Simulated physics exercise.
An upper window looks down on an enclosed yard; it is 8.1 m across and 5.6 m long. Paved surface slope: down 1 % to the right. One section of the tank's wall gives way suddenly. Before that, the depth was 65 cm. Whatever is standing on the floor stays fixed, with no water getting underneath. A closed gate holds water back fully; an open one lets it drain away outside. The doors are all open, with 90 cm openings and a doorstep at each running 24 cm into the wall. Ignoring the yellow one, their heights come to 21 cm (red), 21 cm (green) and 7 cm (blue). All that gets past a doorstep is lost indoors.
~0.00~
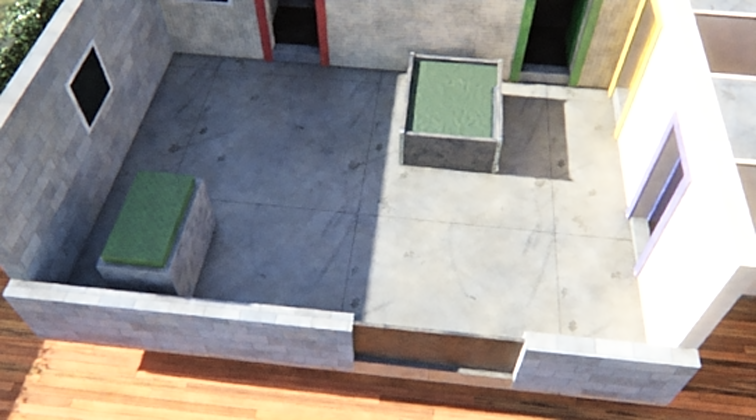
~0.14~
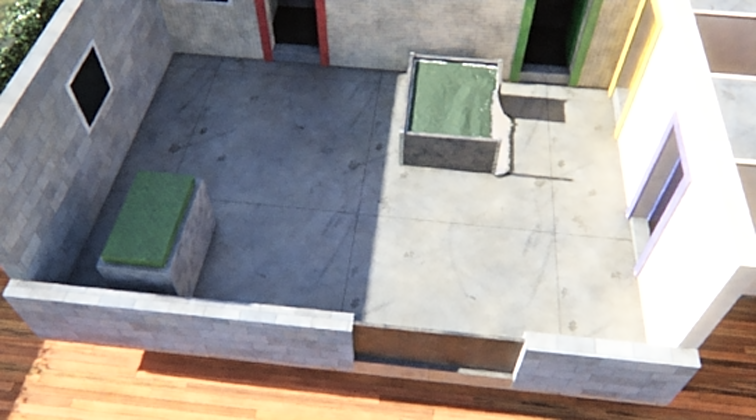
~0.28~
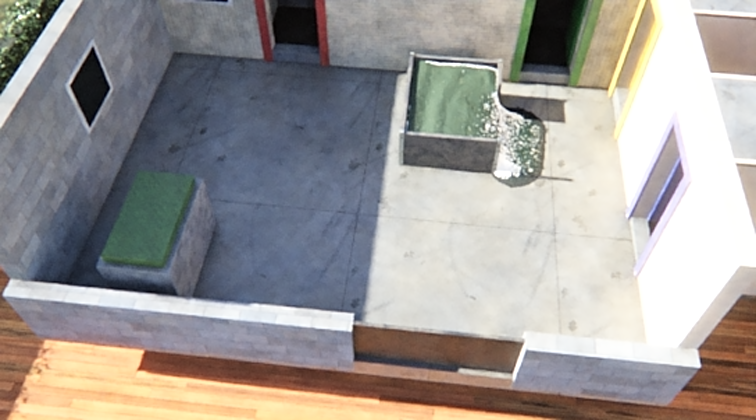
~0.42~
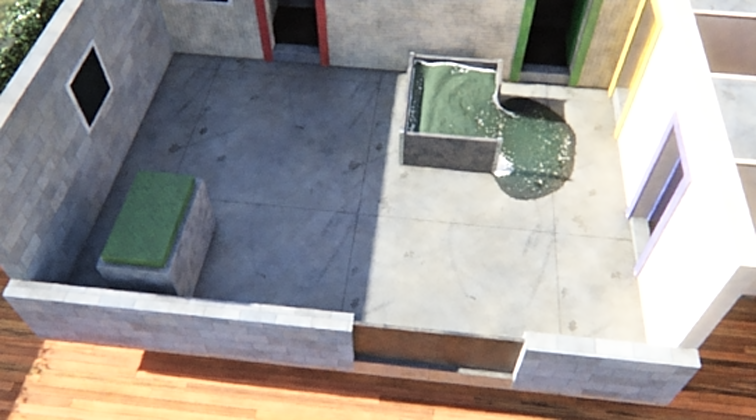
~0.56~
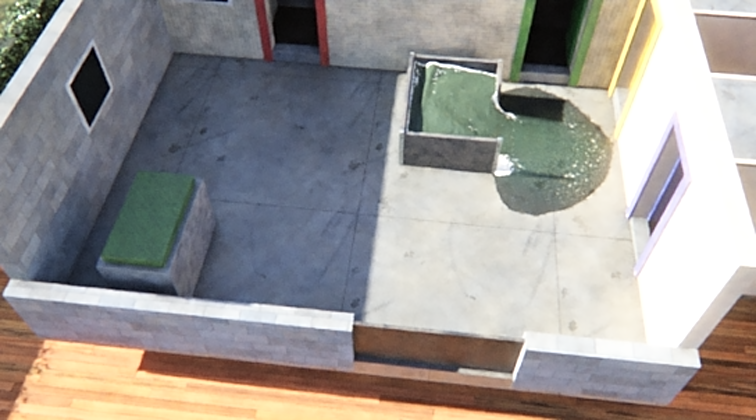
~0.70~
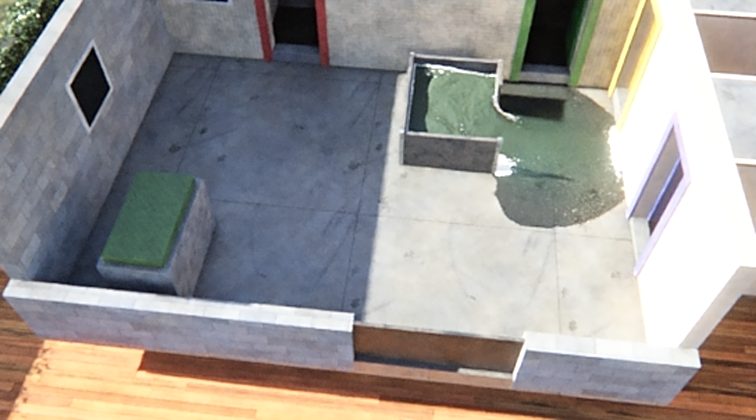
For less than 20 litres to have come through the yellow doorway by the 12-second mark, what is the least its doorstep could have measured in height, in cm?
22 cm or so.
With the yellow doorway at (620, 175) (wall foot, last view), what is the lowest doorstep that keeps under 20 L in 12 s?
Minimum: Close to 31 cm.
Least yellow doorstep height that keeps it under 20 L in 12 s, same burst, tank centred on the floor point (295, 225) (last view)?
Then it needs to be around 11.5 cm high.
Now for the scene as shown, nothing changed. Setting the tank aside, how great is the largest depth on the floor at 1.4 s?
About 40 cm.
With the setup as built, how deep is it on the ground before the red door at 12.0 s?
Lab note: Depth approx. 4.0 cm.
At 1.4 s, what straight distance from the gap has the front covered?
About 3.0 metres out.
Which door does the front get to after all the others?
Final door: Red.
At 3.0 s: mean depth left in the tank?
I'd put it near 17 cm.
After 1.4 s water covers 15 % of the floor, deepest (40 cm) near (612, 161); 26 cm at the yellow door, 1 litre in over its 23 cm doorstep.
After 3.0 s water covers 25 % of the floor, deepest (26 cm) near (640, 375); 21 cm at the yellow door, 14 litres in over its 23 cm doorstep.
After 12.0 s water covers 95 % of the floor, deepest (8 cm) near (640, 375); 6 cm at the yellow door, 15 litres in over its 23 cm doorstep.
At the yellow door as built, the water arrived by 0.8 s and peaked near 28 cm at 2.0 s.
Run again over the same 12 s with other heights there, 32 litres in over 20 cm, 5 litres over 27 cm. The limit of 20 litres is kept from about 22 cm up.
